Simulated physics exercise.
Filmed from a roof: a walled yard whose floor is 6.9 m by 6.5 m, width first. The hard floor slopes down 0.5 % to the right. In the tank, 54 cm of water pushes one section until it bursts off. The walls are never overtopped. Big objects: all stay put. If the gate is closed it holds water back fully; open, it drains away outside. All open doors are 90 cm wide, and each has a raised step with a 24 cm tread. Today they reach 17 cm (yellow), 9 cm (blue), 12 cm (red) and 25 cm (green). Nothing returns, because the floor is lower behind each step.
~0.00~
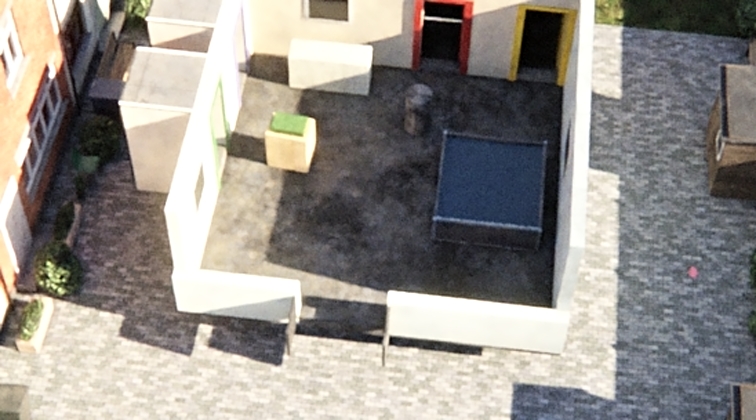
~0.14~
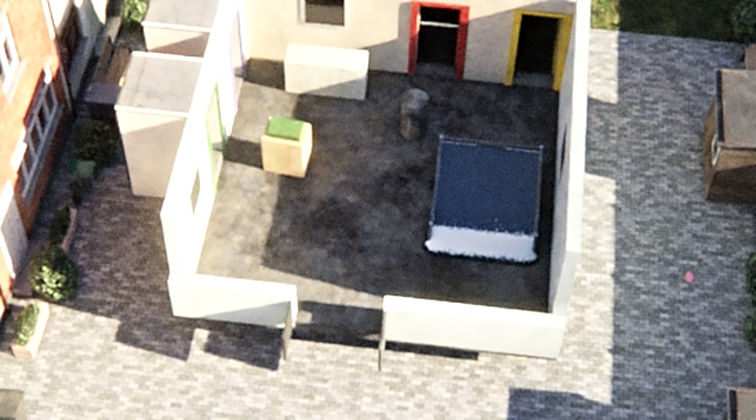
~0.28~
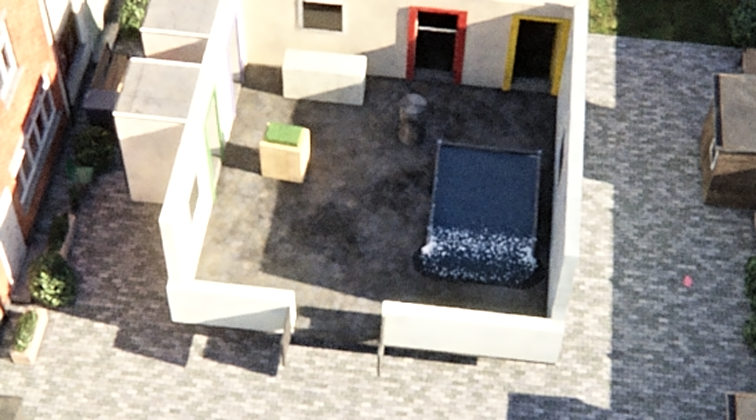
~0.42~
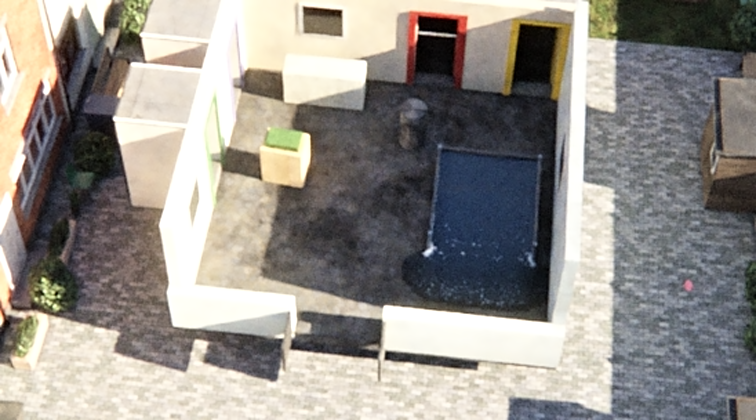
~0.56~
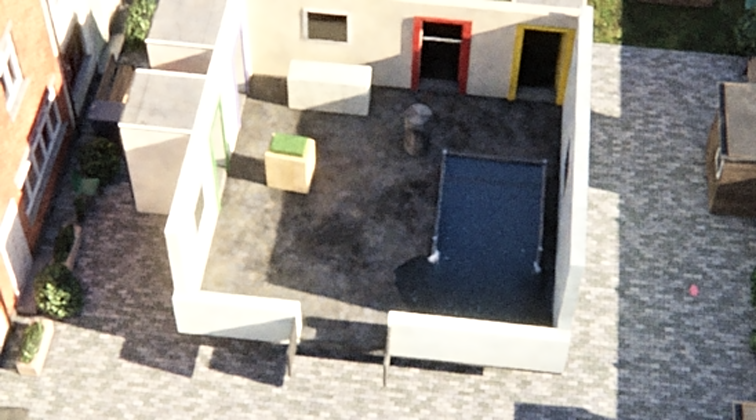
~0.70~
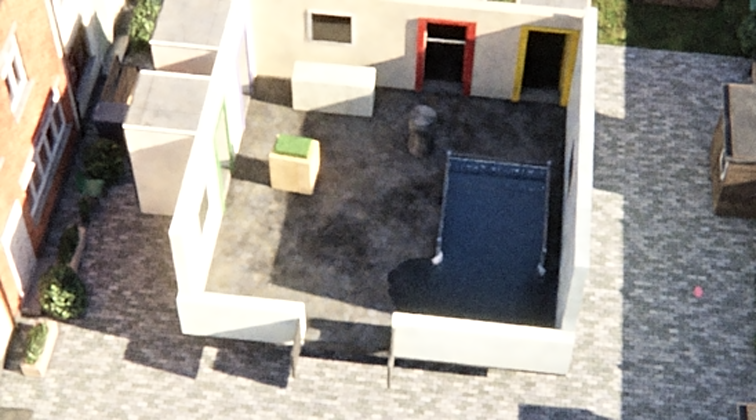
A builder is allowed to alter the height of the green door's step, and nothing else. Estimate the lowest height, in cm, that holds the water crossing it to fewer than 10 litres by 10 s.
My estimate is 8 cm.
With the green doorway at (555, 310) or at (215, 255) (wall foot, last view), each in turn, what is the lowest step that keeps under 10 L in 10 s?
Roughly 29 cm for the first and 10.5 cm for the second.
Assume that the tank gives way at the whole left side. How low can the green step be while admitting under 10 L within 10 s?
It needs to be about 16 cm high.
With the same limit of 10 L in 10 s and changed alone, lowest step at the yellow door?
Yellow: 9.5 cm.
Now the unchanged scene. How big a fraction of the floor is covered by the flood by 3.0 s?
Near 30 per cent of the open floor.
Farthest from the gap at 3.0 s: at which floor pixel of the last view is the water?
Pixel: About (216, 318).
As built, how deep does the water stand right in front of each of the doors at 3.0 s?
Door by door in centimetres - yellow 0, blue 0, red 0, green 0.
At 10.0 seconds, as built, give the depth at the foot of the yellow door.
3.5 cm.
After 1.4 s water covers 15 % of the floor, deepest (42 cm) near (544, 354); it has not reached the green door.
After 3.0 s water covers 30 % of the floor, deepest (29 cm) near (544, 354); it has not reached the green door.
After 10.0 s water covers 90 % of the floor, deepest (13 cm) near (555, 331); 5 cm at the green door, 0 litres in over its 25 cm step.
At the green door as built, the water arrived by 4.6 s and peaked near 12 cm at 6.0 s.
Run again over the same 10 s with other heights there, 20 litres in over 6.5 cm, 6 litres over 9 cm. The limit of 10 litres is kept from about 8 cm up.
